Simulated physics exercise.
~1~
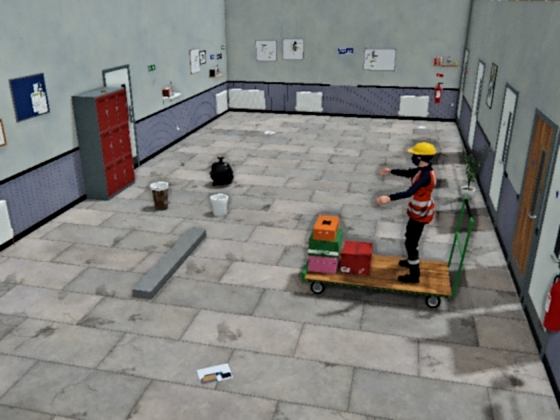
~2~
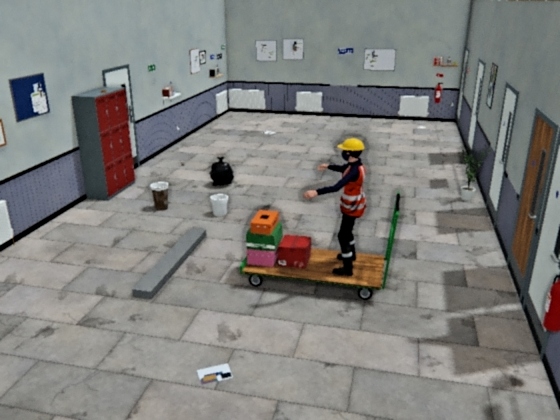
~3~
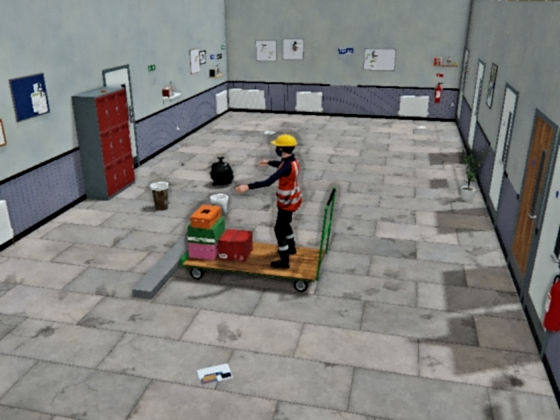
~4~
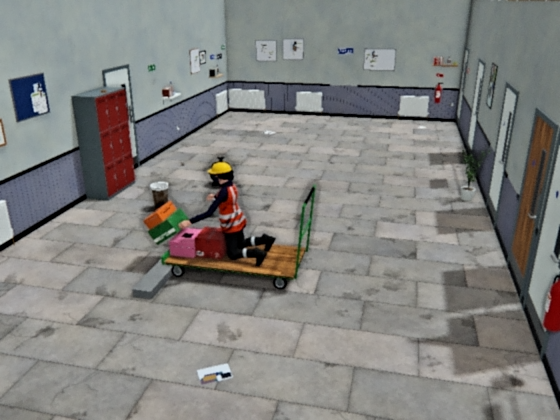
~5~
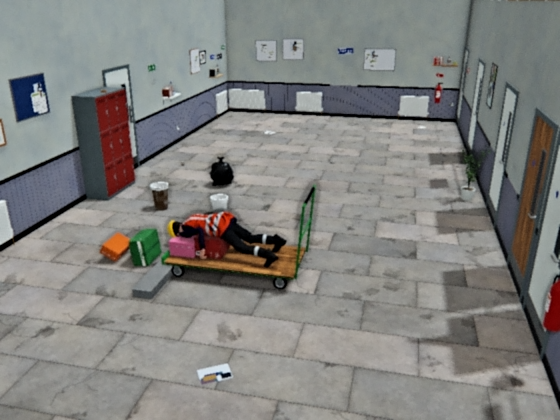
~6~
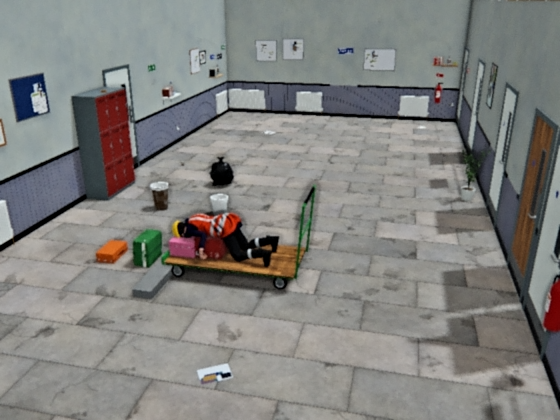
The clip shows a worker in a yellow helmet standing on a flat cart that rolls left into a low kerb and stops; the worker pitches forward onto the deck, where the pink toolbox and red parcel remain, while the orange toolbox and green carton tumble onto the floor ahead.
